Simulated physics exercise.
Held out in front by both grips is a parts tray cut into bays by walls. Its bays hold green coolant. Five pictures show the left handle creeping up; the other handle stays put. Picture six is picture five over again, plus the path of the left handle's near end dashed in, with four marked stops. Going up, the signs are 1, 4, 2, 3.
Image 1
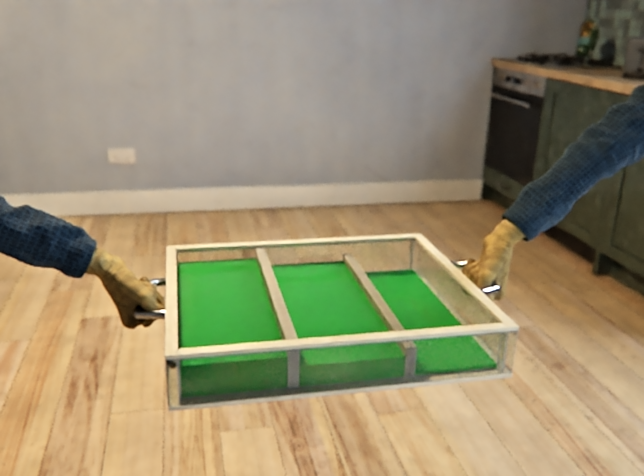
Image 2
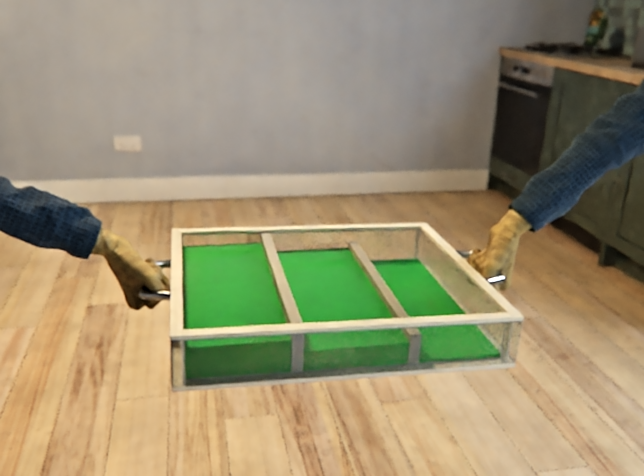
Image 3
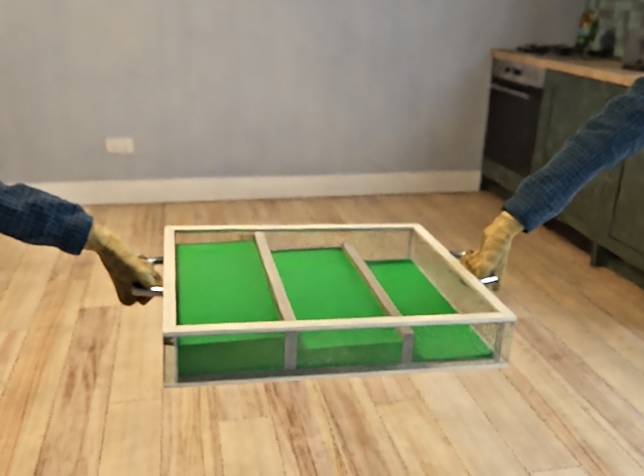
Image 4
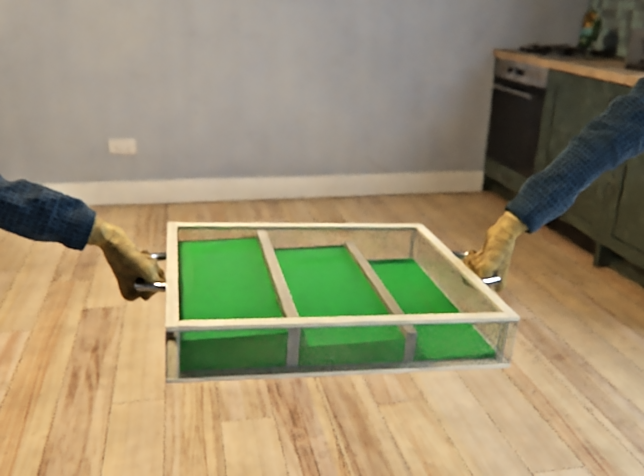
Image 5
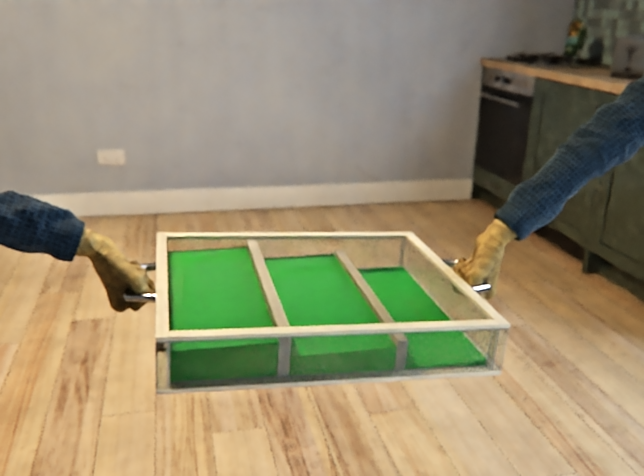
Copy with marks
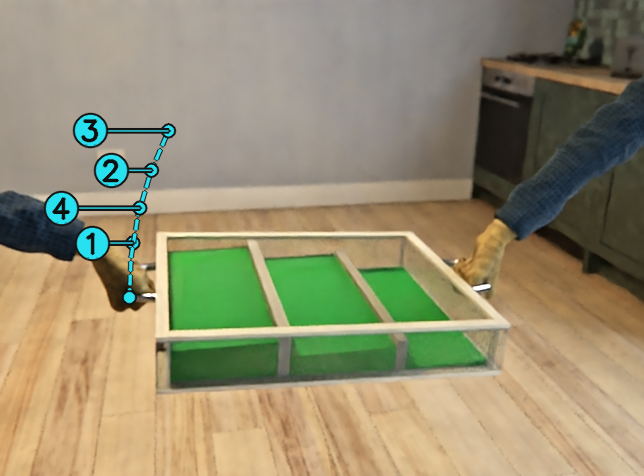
In a kitchen, two gloved hands hold a tray of green liquid, shifting it only slightly.
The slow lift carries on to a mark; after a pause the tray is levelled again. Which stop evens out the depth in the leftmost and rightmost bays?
Use stop 2.
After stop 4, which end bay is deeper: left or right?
The left end bay.
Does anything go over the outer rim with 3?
Yes, some is lost.
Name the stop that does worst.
That would be 1.
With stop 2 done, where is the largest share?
The left bay.
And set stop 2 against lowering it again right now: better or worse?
Better.
In cyan, 1 at (132, 243); 2 at (151, 170); 3 at (168, 130); 4 at (139, 208).
With 1, the left end bay stands much deeper than the other; nothing spills.
With 2, the two end bays stand about equally deep; nothing spills.
With 3, the right end bay stands much deeper than the other; about 11 % goes over the rim.
With 4, the left end bay stands much deeper than the other; nothing spills.
